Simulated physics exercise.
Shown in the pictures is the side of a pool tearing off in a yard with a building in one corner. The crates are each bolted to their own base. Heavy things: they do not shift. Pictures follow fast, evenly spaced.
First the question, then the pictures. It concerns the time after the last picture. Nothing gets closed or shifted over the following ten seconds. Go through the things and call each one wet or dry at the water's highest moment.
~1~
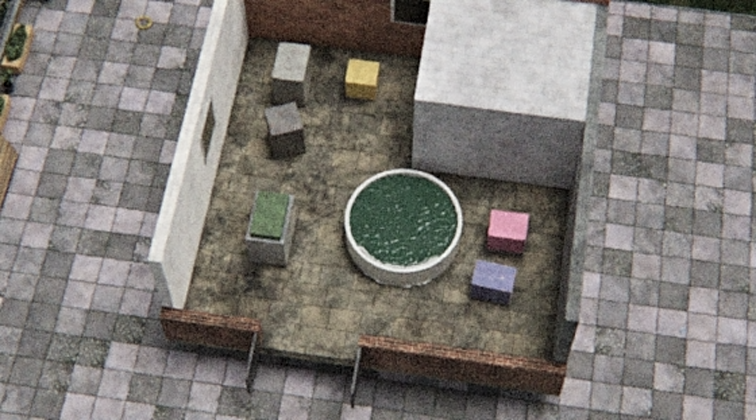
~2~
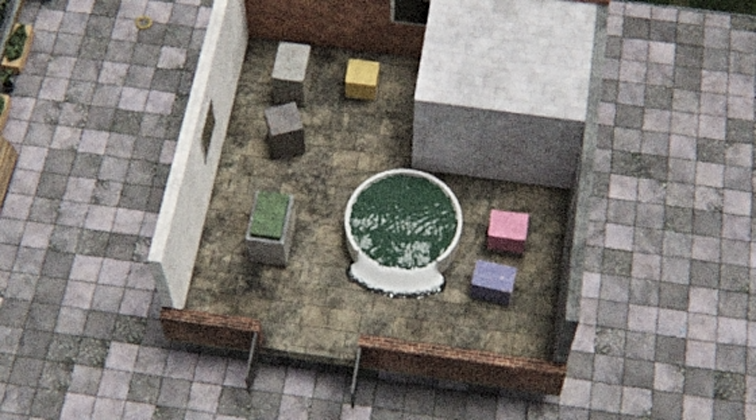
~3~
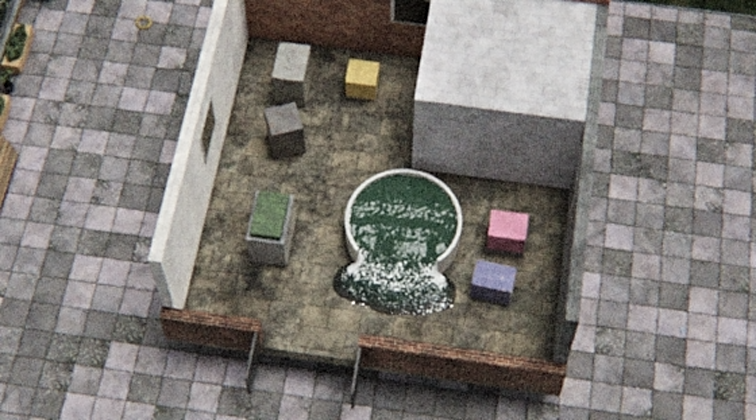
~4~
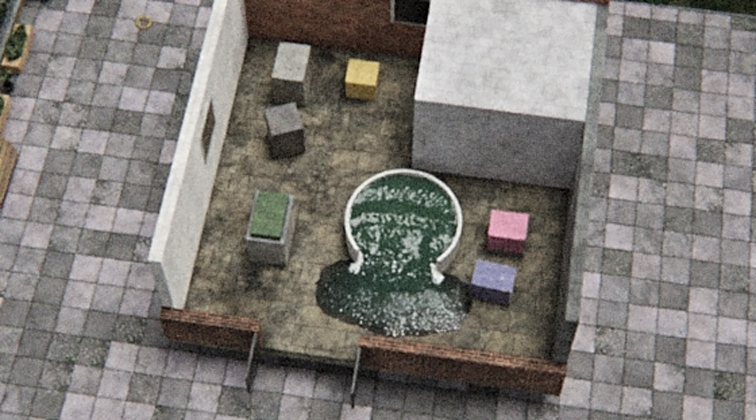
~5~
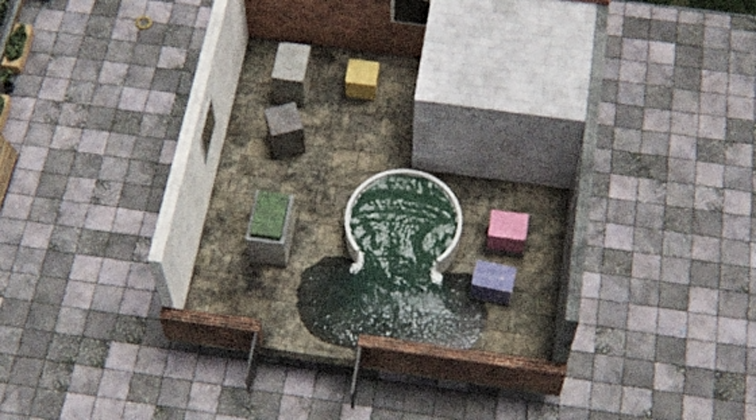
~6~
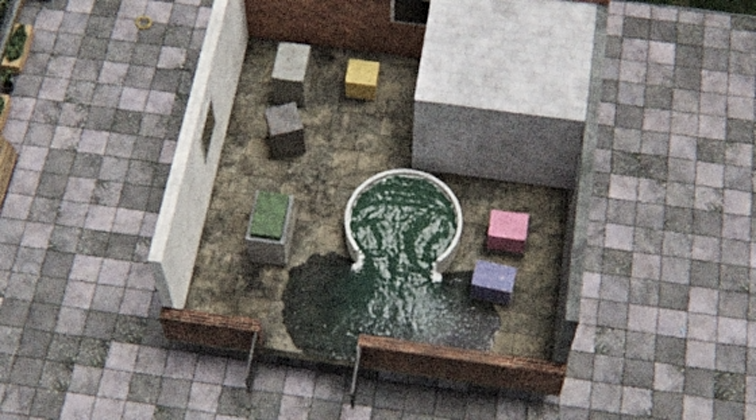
Called one by one: The pink crate is dry; the yellow crate is dry; the blue crate is wet.
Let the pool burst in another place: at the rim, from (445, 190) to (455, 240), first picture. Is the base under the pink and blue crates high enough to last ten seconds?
In short: Pink crate gets drenched; blue crate gets drenched.
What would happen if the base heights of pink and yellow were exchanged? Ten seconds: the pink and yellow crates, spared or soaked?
Pink crate: Flooded; yellow crate: Untouched.
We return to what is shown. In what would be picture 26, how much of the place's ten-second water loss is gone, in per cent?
My figure is about 65 in a hundred.
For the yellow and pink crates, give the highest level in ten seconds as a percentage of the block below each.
About 30 % and 60 %.
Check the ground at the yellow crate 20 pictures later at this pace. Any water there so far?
The yellow one is not yet wet.
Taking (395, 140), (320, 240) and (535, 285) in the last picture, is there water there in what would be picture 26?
Going through them one by one, the first is spared, the second spared and the third waterlogged.
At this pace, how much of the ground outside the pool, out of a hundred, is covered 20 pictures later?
About 35 per cent.
A moment on, water covers 25 % of the floor; the pink crate not reached, the yellow crate not reached, the blue crate water round its plinth.
Next, water covers 25 % of the floor; the pink crate not reached, the yellow crate not reached, the blue crate water round its plinth.
Then, water covers 35 % of the floor; the pink crate water round its plinth, the yellow crate not reached, the blue crate water round its plinth.
Later, water covers 60 % of the floor; the pink crate water round its plinth, the yellow crate not reached, the blue crate water round its plinth.
In the end, water covers 80 % of the floor; the pink crate stayed above the water, the yellow crate stayed above the water, the blue crate was topped.
